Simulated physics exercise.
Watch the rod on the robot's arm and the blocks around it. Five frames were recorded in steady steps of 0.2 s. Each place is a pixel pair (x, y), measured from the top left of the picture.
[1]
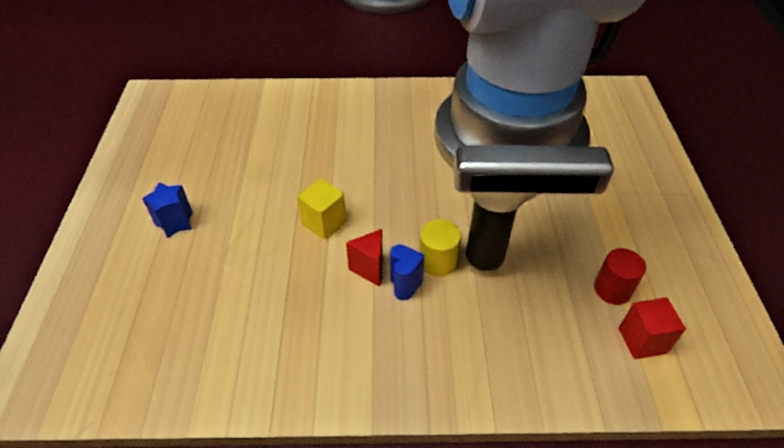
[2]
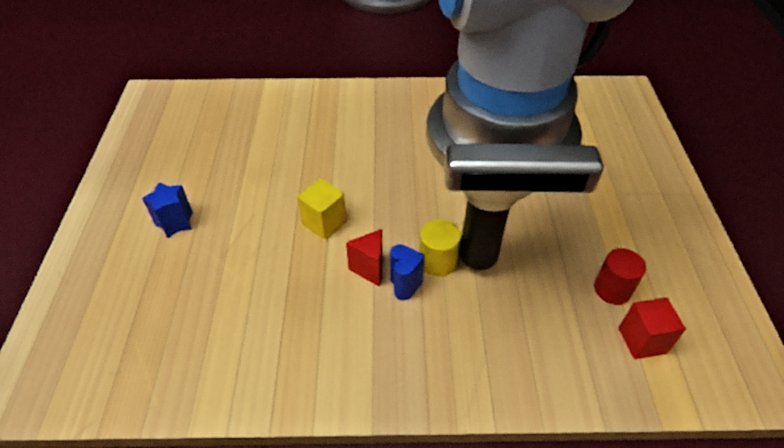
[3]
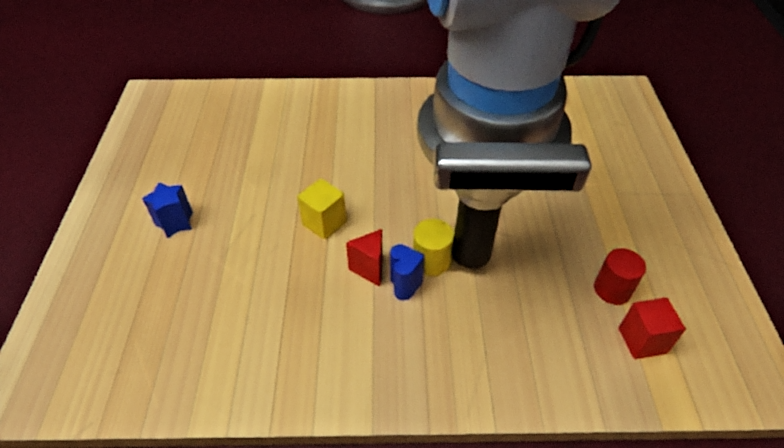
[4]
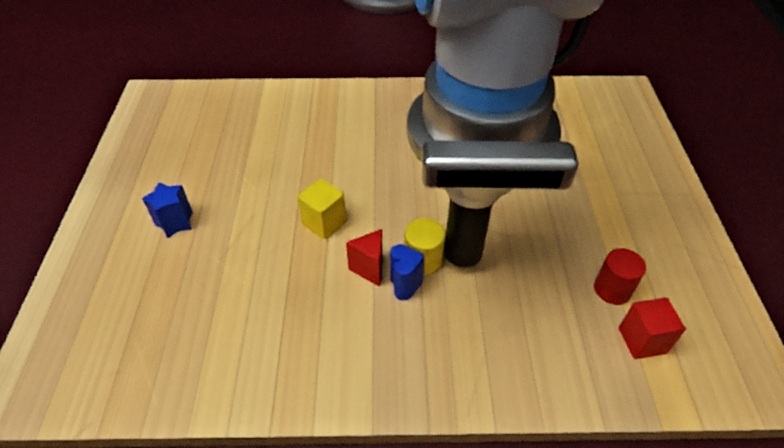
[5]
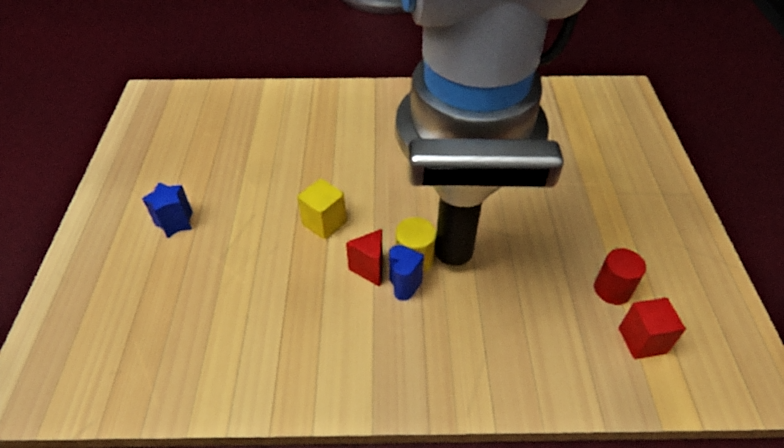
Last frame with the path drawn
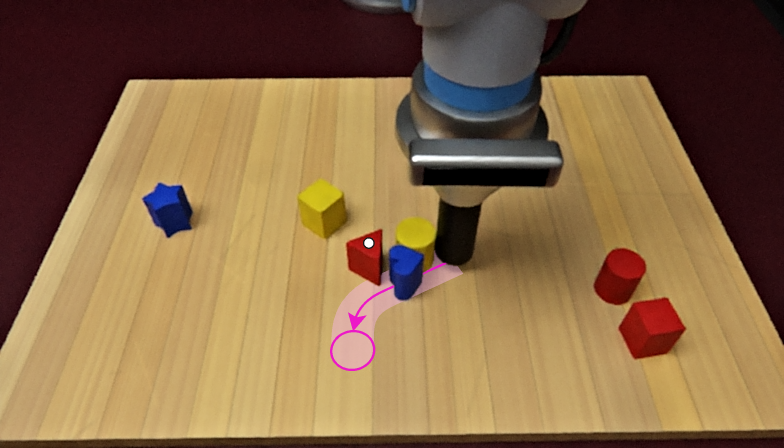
A robot arm moved its black rod left across the wooden board and pushed the yellow cylinder a short way left, behind the blue heart block, while the other blocks stayed still.
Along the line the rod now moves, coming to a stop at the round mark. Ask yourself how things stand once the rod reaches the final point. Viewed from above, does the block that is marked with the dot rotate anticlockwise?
Yes - that is the case.
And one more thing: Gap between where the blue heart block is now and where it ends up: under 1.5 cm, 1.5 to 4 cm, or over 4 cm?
The displacement of the blue heart block is above 4 cm.
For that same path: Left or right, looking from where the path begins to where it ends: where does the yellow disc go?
With start-to-end as forward, it shifts right.
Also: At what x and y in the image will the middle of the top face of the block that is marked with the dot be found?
It sits at (339, 241).
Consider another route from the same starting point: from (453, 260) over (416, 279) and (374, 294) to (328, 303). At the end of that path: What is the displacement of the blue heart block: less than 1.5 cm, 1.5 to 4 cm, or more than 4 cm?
Band: Over 4 cm.
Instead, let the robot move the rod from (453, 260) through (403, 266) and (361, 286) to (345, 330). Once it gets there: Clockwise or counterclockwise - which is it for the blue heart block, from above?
Twists anticlockwise.
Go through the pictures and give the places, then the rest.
In the first frame, tip of the rod (485, 256), middles of tops, red three-sided block (369, 243), blue heart block (406, 258), yellow disc (441, 234).
In the second frame, rod (479, 255), nothing pushed.
In the third frame, rod (472, 253), yellow disc (434, 233).
In the fourth frame, rod (463, 252), yellow disc (425, 232).
In the fifth frame, rod (454, 251), red three-sided block (369, 243), blue heart block (405, 258), yellow disc (416, 231).
The line goes from (453, 260) via (409, 280) and (365, 304), ending at (353, 350); the dot is on the red three-sided block.
What follows on the original path. One third of the way, rod (407, 271); red three-sided block (344, 241), turned 40° anticlockwise; blue heart block (378, 275), turned 40° anticlockwise; yellow disc (377, 233).
Two thirds of the way, rod (363, 296); red three-sided block (339, 241), turned 35° anticlockwise; blue heart block (341, 306), turned 100° anticlockwise; yellow disc (371, 232).
At the end, rod (352, 342); red three-sided block (339, 241), turned 35° anticlockwise; blue heart block (316, 346), turned 60° anticlockwise; yellow disc (371, 232).
